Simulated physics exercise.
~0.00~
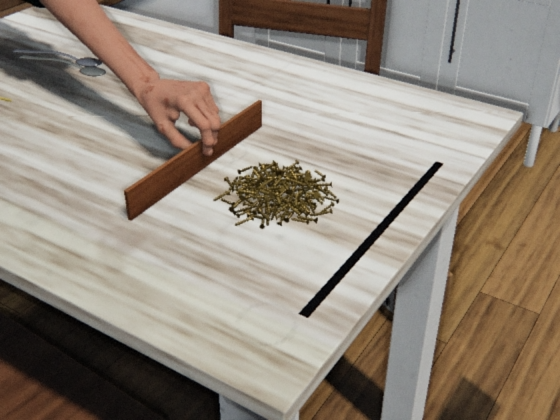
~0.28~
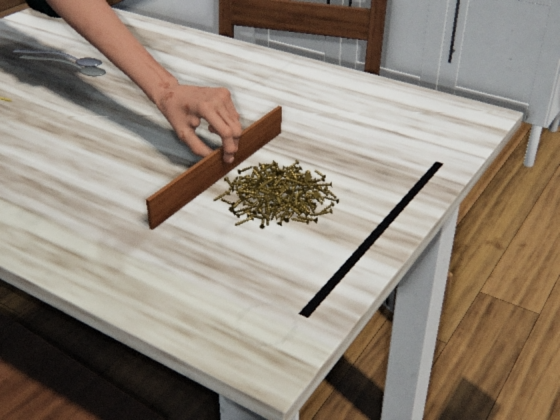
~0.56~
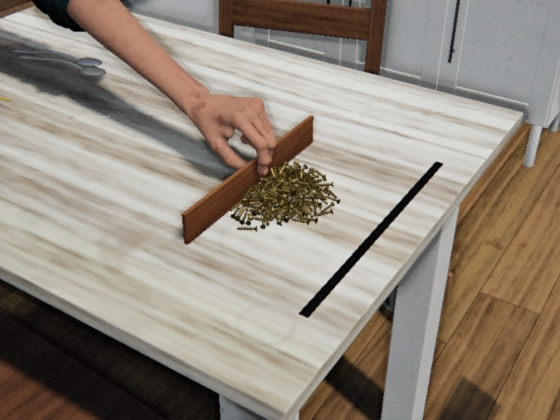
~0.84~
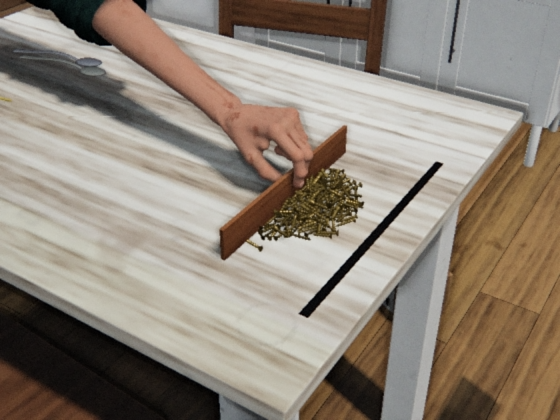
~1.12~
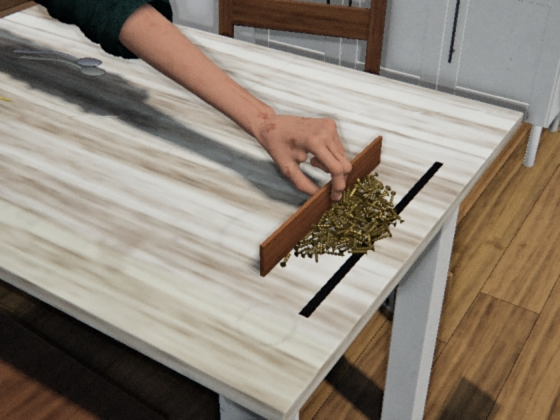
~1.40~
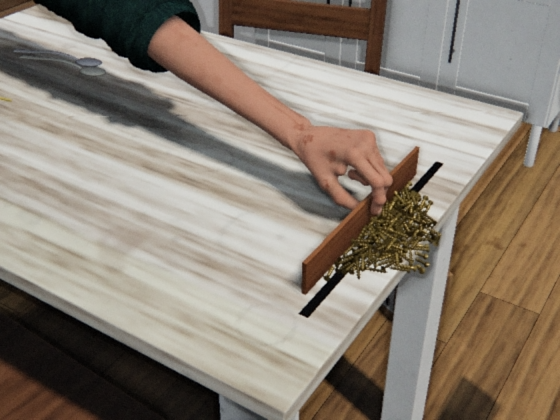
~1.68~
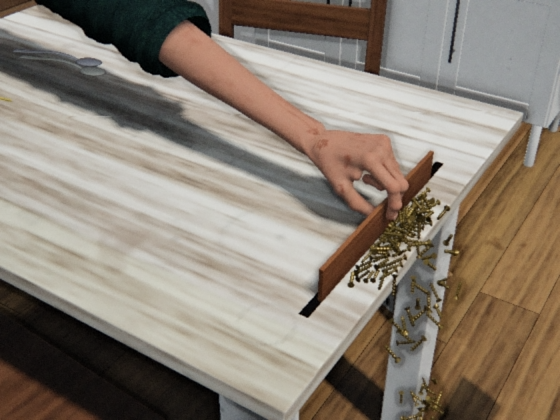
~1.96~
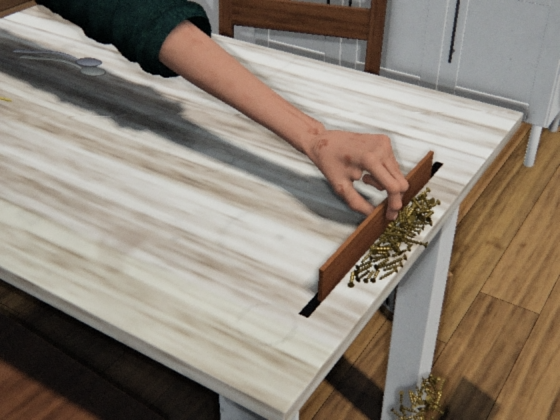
On a table, a hand pushes a heap with a wood strip, spilling nearly half over the edge.
